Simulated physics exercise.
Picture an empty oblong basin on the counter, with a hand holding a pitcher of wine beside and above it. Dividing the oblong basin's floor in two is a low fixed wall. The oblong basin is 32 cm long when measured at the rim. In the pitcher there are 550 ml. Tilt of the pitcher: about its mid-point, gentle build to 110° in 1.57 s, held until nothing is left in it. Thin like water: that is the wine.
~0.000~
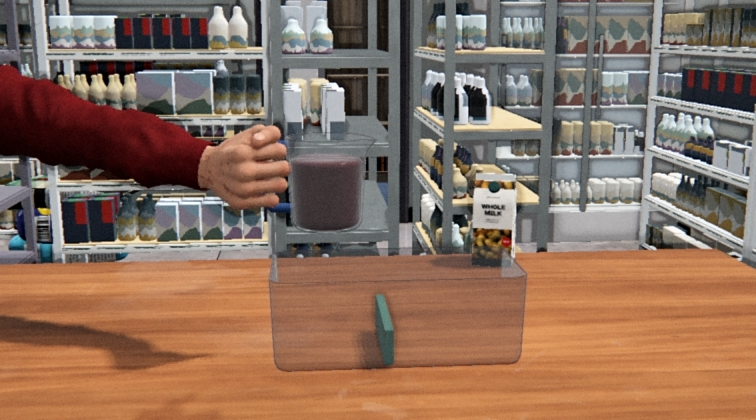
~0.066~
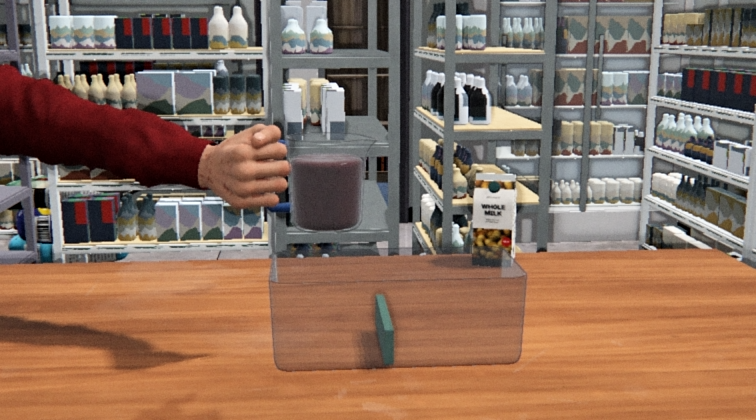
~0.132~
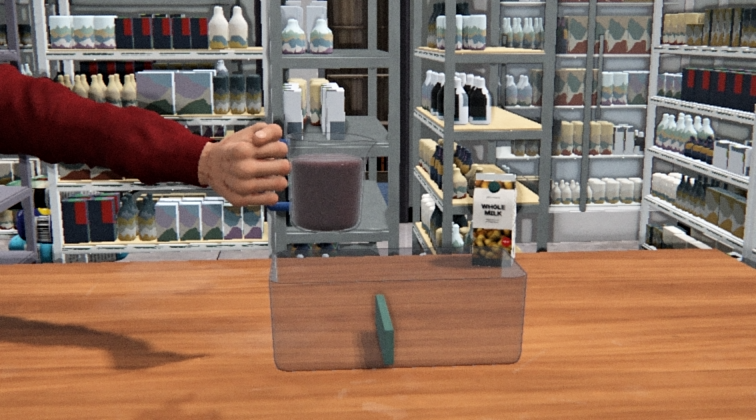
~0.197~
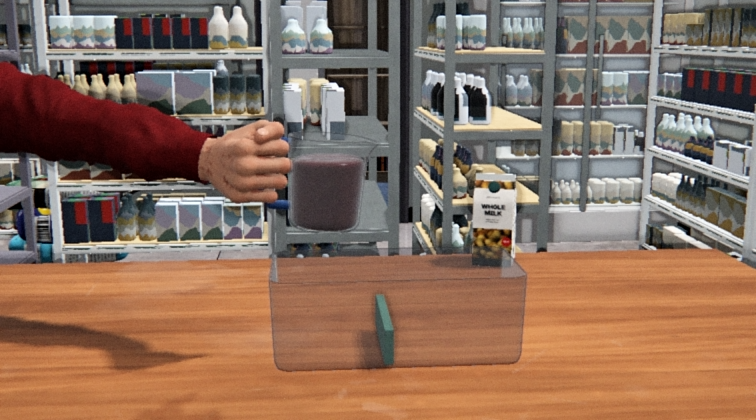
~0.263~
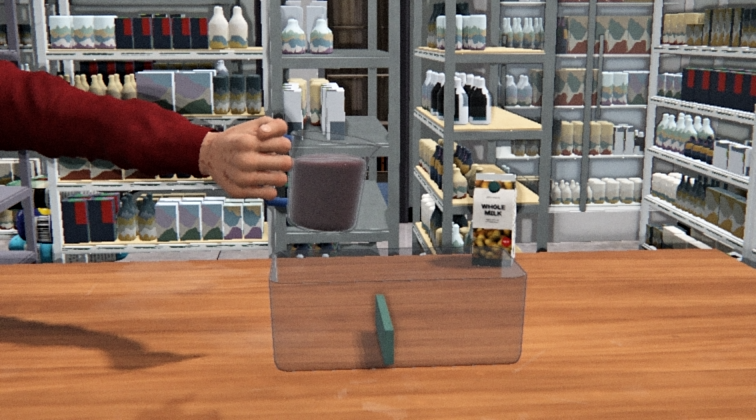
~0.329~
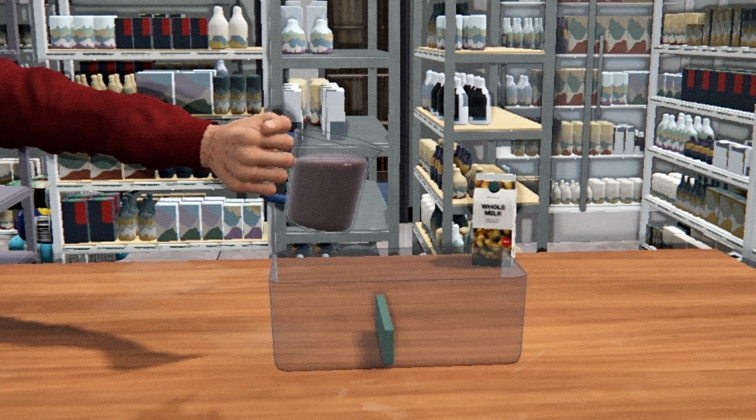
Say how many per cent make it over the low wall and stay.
About 95 per cent makes it over and stays.
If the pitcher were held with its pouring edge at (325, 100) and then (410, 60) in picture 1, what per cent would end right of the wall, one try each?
Respectively about 55 and 85 percent.
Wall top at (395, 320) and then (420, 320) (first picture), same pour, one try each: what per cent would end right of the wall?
The first gives near 90 per cent and the second near 65 per cent.
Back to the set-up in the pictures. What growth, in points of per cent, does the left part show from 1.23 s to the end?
3 %.
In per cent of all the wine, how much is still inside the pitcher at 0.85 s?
At that time about 86 in a hundred parts are still held.
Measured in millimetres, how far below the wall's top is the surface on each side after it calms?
The left comes to roughly 46 mm and the right to roughly 26 mm.
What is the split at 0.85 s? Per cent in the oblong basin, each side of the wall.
0 left and 4 right, roughly.
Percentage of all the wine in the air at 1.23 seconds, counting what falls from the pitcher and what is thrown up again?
Estimated airborne part: Roughly 12 per cent.
Then, 0.85 s in, the tilt is 62° and 86 per cent is still to pour, 0 is left of the wall and 4 right of it.
Then, 1.23 s in, the tilt is 98° and 25 per cent is still to pour, 1 is left of the wall and 61 right of it.
Then, 1.63 s in, the tilt is 110° and 0 per cent is still to pour, 3 is left of the wall and 95 right of it.
Then, 2.07 s in, the tilt is 110° and 0 per cent is still to pour, 4 is left of the wall and 95 right of it.
Finally, 4 per cent lies left of the wall, 95 right of it and 1 outside.
